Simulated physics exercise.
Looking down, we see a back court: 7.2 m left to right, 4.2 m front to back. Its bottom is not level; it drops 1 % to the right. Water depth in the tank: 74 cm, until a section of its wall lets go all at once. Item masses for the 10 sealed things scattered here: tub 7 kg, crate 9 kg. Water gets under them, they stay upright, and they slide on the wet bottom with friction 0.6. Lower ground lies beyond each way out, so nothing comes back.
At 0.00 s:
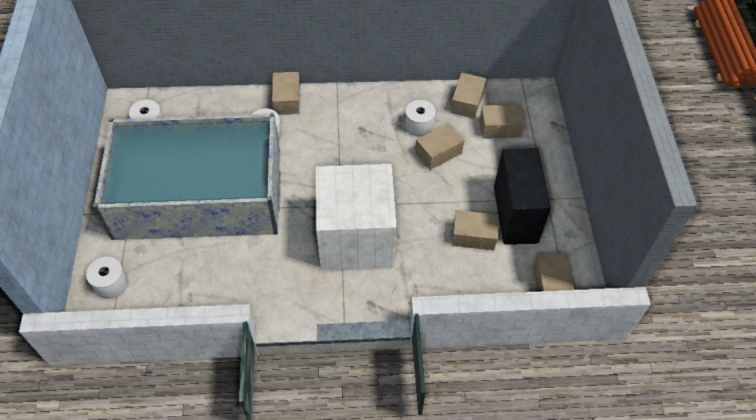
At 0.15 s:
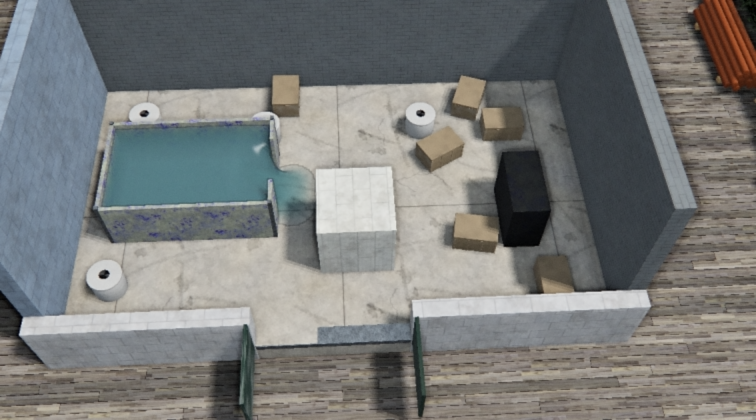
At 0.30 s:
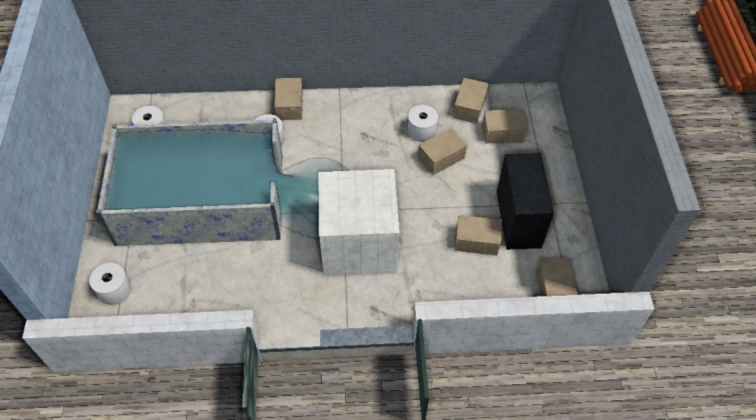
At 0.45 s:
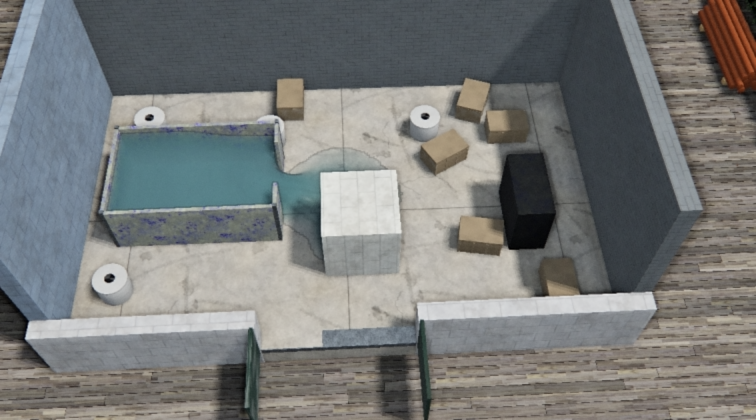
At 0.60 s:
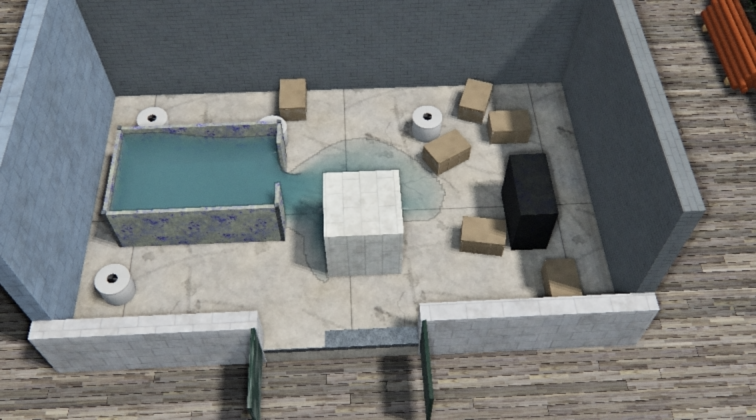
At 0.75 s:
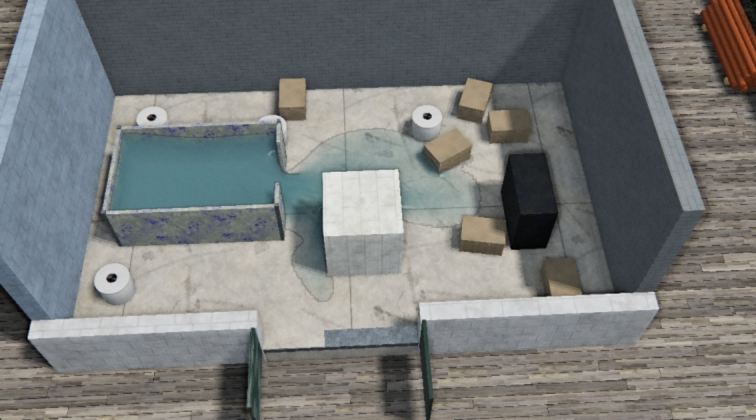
Teal water sits inside a walled tank at the left of a courtyard, then pours through a gap in its right side. It meets a large white block and spreads around it in a thin sheet, reaching the cardboard-coloured boxes near a black block, while all the objects stay put.
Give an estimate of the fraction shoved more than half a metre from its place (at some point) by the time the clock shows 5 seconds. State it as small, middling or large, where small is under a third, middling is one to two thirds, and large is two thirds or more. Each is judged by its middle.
Middling.
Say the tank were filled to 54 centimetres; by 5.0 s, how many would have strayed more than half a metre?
Then 4 of them.
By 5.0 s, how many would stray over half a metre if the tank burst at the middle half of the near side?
Count: 3.
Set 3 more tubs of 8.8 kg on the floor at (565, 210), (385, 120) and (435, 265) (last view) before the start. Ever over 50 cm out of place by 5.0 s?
Going through them, I'd say exceeds it, exceeds it and finally falls short.
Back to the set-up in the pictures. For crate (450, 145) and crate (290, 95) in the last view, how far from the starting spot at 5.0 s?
Going in order, that's 300 cm for one and 0 cm for the other.
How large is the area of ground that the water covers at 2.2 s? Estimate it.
18 m2.
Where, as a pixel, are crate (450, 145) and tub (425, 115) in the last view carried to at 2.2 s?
Approx. (552, 131); approx. (483, 77).
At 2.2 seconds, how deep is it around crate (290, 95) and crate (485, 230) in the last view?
0 and 3 cm.
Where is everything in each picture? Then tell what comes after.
The first picture shows a crate at (440, 140), on the bottom; a tub at (264, 120) rests on the ground; 3.2 m2 under water; 0 of 10 have shifted.
The second picture shows a crate at (440, 143), on the bottom; a tub at (264, 123) rests on the ground; water covers 3.7 m2; 0 of 10 have shifted.
The third picture shows a crate at (443, 145), on the bottom; a tub at (267, 126) rests on the ground; 4.3 m2 under water; 0 of 10 have shifted.
The fourth picture shows a crate at (445, 145) rests on the ground; a tub at (269, 127), on the bottom; 5.1 m2 under water; 0 of 10 have shifted.
The fifth picture shows a crate at (447, 146), on the bottom; a tub at (271, 127), on the bottom; 6.1 m2 under water; 0 of 10 have shifted.
The sixth picture shows a crate at (448, 145), on the bottom; a tub at (271, 127) rests on the ground; water covers 7.3 m2; 0 of 10 have shifted.
After 1.1 s 0 of 10 are over 50 cm from their spots; 0 afloat.
After 2.2 s 4 of 10 are over 50 cm from their spots; 4 afloat.
After 3.5 s 5 of 10 are over 50 cm from their spots; 5 afloat.
After 5.0 s 5 of 10 are over 50 cm from their spots, and 6 have been at some point; 5 afloat.
